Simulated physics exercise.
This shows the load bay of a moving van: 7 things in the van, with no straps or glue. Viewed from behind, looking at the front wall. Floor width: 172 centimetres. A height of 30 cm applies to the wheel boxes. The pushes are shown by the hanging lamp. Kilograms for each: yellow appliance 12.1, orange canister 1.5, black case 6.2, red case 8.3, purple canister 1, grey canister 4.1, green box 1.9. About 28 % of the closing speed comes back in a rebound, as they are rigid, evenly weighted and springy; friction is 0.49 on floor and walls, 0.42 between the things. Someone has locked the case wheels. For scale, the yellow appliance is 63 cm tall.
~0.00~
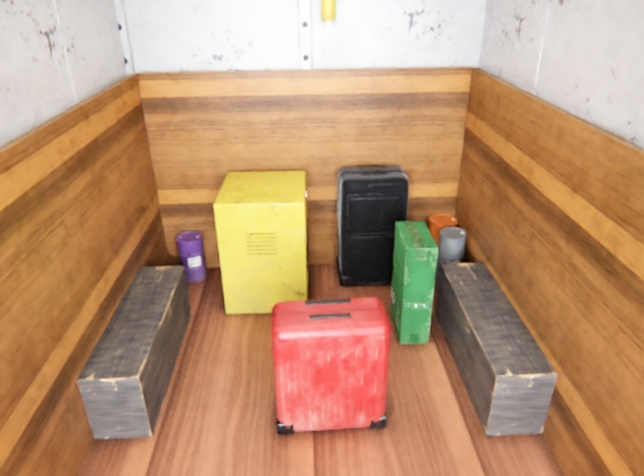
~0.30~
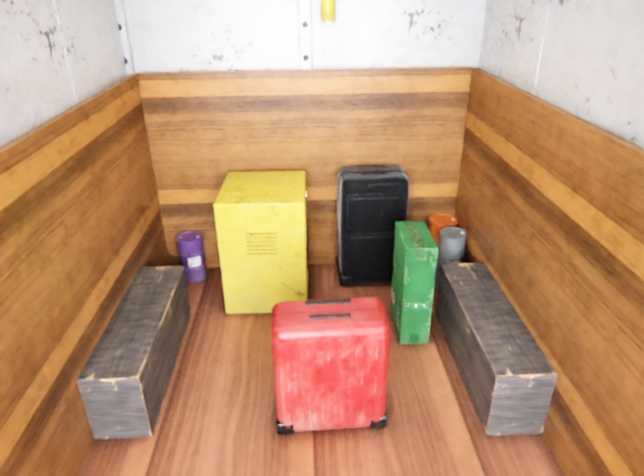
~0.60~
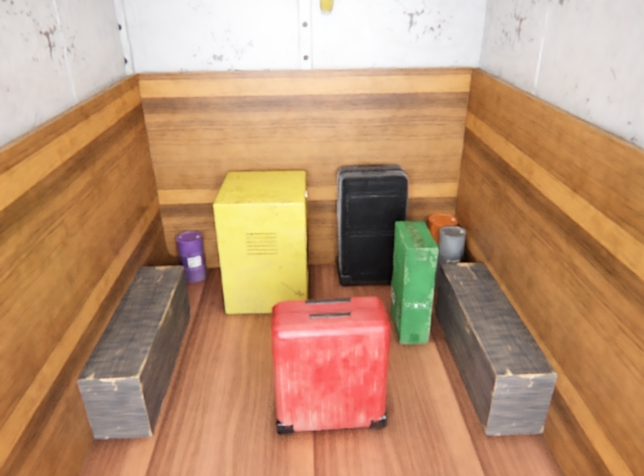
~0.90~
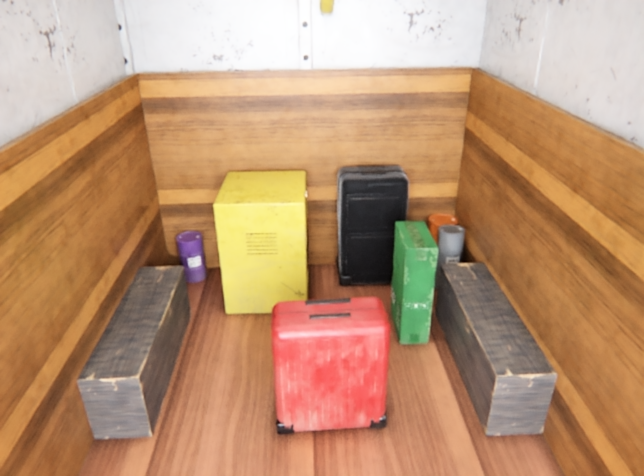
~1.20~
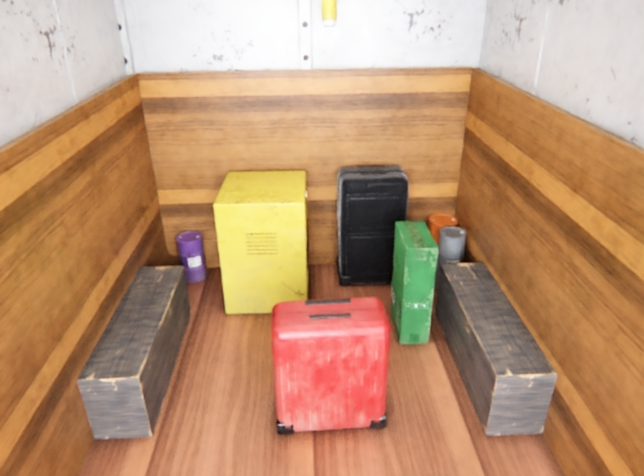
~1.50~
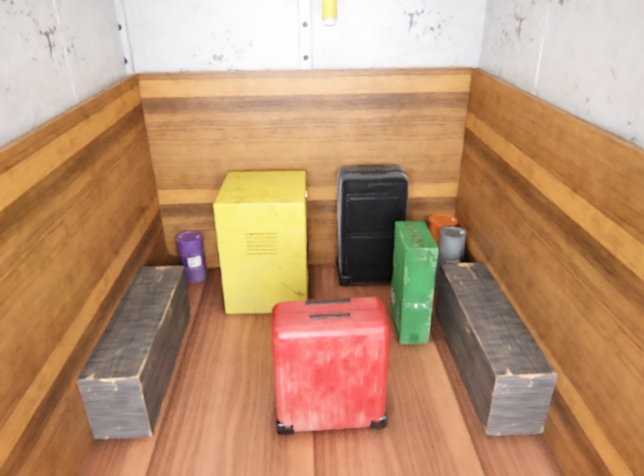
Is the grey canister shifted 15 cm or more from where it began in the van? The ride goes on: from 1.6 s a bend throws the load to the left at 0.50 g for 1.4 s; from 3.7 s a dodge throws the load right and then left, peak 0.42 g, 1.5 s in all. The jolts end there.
My guess is it ends up out of position.
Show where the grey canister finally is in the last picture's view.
Around pixel (355, 282).
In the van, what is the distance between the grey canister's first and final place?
Roughly 54 cm.
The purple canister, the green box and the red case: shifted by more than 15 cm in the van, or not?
Purple canister: Remains in place; green box: Is displaced; red case: Remains in place.
By 2.30 s, push 0.50 g left; grey canister tilted 42° near (426, 263); green box tilted 73°; black case 5 cm from its spot.
By 2.60 s, push 0.50 g left; grey canister on its side near (389, 285); green box on its side; black case 20 cm from its spot.
By 2.80 s, push 0.41 g left; grey canister on its side near (368, 285); green box on its side; black case 29 cm from its spot.
When it is over (6.6 s), lying over in the van, grey canister and green box; not toppled but over 15 cm from the start, yellow appliance and black case; the other 3 within 15 cm of the start. In the last view, grey canister near (355, 282).
